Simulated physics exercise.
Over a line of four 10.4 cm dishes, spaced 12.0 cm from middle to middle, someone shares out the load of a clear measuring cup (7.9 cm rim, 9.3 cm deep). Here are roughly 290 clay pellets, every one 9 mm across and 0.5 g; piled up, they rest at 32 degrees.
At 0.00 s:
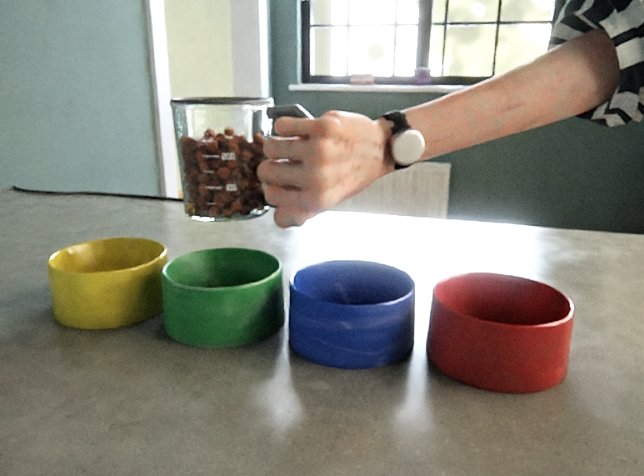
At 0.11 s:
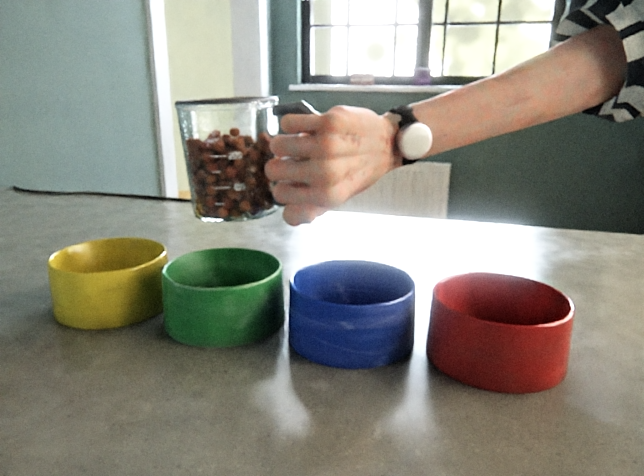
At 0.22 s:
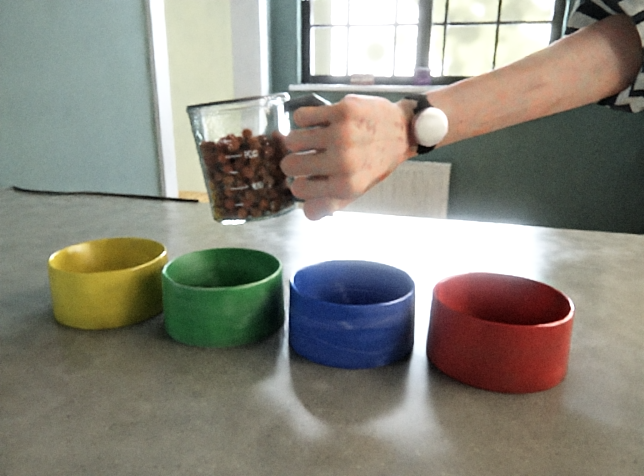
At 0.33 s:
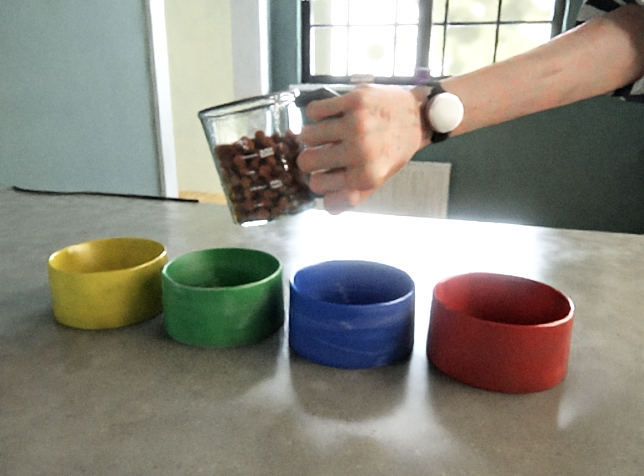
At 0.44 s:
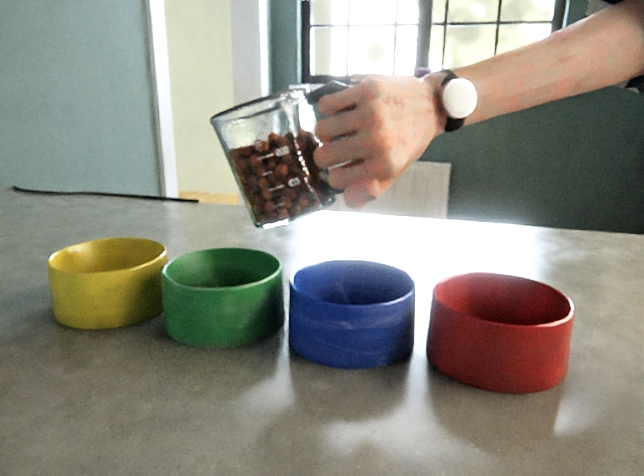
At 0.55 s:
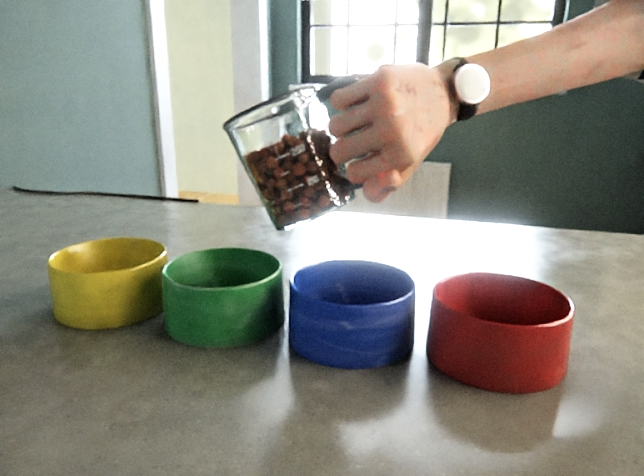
A hand moves a clear cup of brown pellets rightward above four dishes, tilting it left.
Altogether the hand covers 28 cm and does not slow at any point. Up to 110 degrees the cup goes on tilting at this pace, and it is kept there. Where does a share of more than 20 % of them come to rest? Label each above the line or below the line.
Red: Above the line; blue: Below the line; green: Below the line; yellow: Below the line; counter: Below the line.
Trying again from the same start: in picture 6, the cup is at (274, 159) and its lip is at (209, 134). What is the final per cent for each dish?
In the end red holds 0, blue holds 90, green holds 0, yellow holds 0.
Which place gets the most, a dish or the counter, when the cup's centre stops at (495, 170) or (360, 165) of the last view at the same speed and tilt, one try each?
I'd bet on blue for the first try and counter for the second.
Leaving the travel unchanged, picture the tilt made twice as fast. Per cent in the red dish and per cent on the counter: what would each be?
I'd expect red to end at 10 and the counter at 10.
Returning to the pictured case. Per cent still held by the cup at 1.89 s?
I'd estimate some 95 per cent of the load.
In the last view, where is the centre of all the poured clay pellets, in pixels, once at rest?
After settling, the middle sits near (479, 329).
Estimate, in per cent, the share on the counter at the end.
Close to 5 per cent, give or take.
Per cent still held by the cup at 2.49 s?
50 per cent.
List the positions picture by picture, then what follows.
Cup at (225, 157), tilt 0 degrees, lip at (179, 100), moved 0.0 cm; middle of the pieces at (228, 178); yellow dish at (109, 254); green dish at (223, 267); blue dish at (353, 281); red dish at (501, 297), in the first frame.
Cup at (232, 157), tilt 2 degrees, lip at (184, 102), moved 0.6 cm; middle of the pieces at (236, 178), in the second frame.
Cup at (247, 158), tilt 8 degrees, lip at (194, 107), moved 2.0 cm; middle of the pieces at (253, 179), in the third frame.
Cup at (262, 159), tilt 13 degrees, lip at (206, 113), moved 3.4 cm; middle of the pieces at (269, 179), in the fourth frame.
Cup at (278, 160), tilt 19 degrees, lip at (218, 119), moved 4.7 cm; middle of the pieces at (287, 180), in the fifth frame.
Cup at (293, 160), tilt 24 degrees, lip at (230, 126), moved 6.1 cm; middle of the pieces at (304, 180); yellow dish at (109, 254); green dish at (223, 267); blue dish at (353, 281); red dish at (501, 297). The cup turns about 50 degrees a second and travels 13 cm a second, in the sixth frame.
After 1.36 s, tilt 64 degrees; cup holds 100 %.
Then, at 1.89 s, tilt 91 degrees; cup holds 95 %.
Then, at 2.49 s, tilt 110 degrees; cup holds 50 %, red 40 %, blue 5 %.
In the end, at 3.7 s, red 90 %, blue 5 %, green 0 %, yellow 0 %, counter 5 %.
